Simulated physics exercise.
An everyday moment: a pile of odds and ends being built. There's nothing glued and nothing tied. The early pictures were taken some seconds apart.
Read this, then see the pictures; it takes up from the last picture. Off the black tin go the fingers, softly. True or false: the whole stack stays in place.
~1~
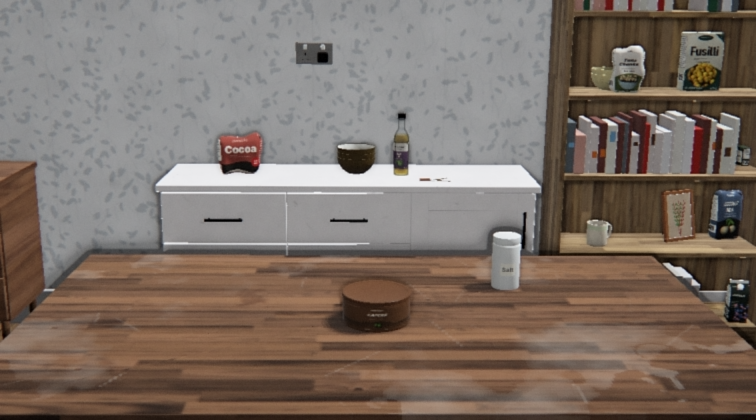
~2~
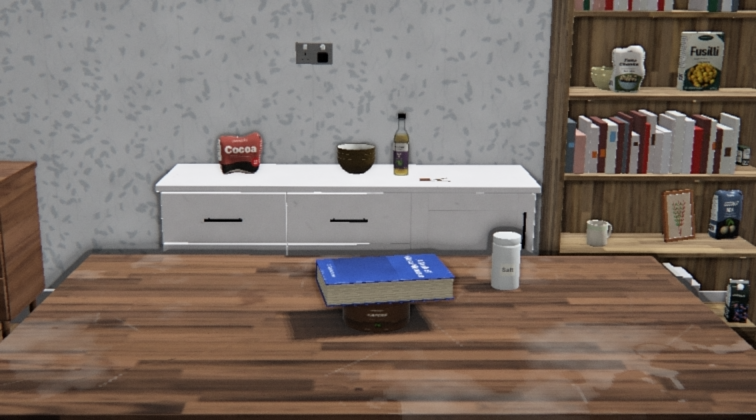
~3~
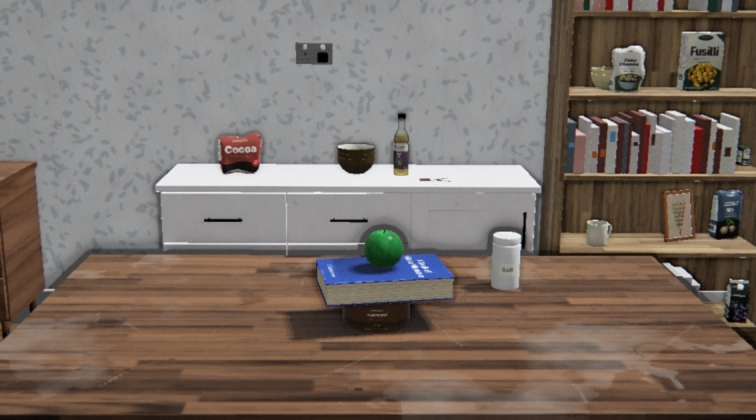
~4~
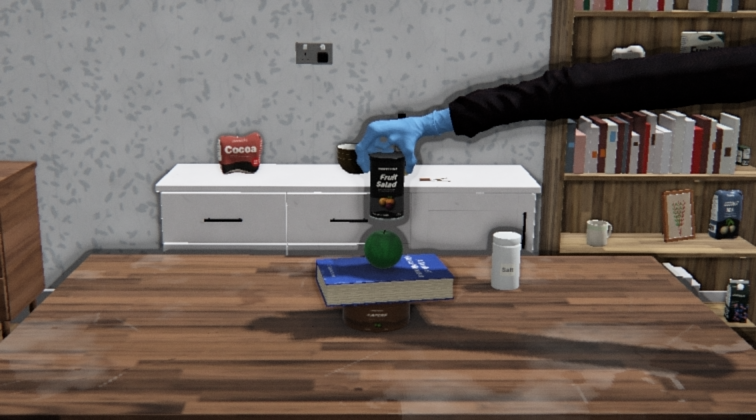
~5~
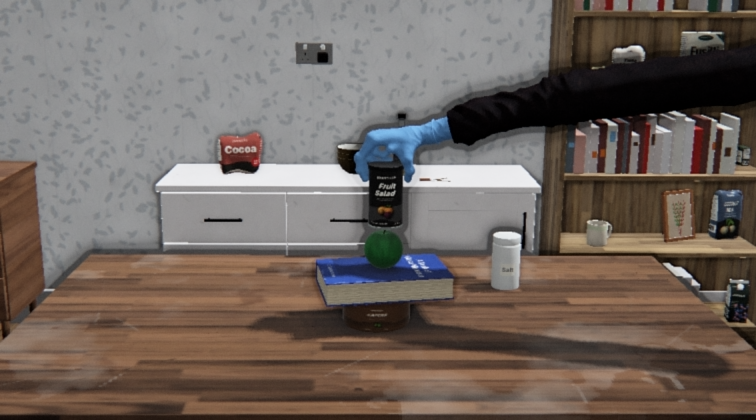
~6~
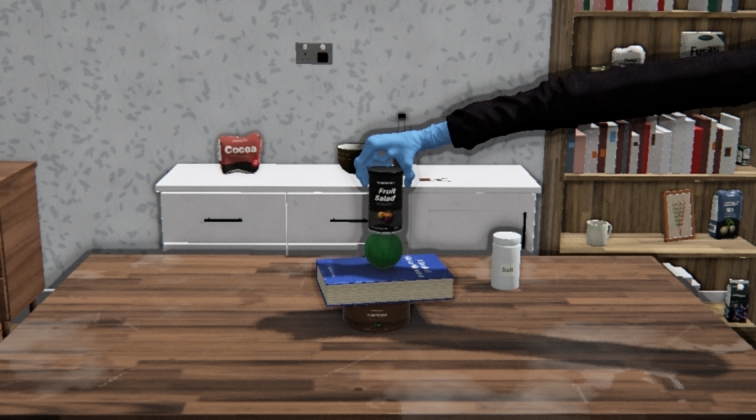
False.
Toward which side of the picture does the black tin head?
Rightwards.
Then, 0.70 s past the last view, black tin now fallen.
Then, 0.80 s past the last view, things are still on the move.
Finally, fallen, black tin; the other 4 still in place. Final places as the last picture's camera would see them, black tin near (540, 302). The pile loses its balance.
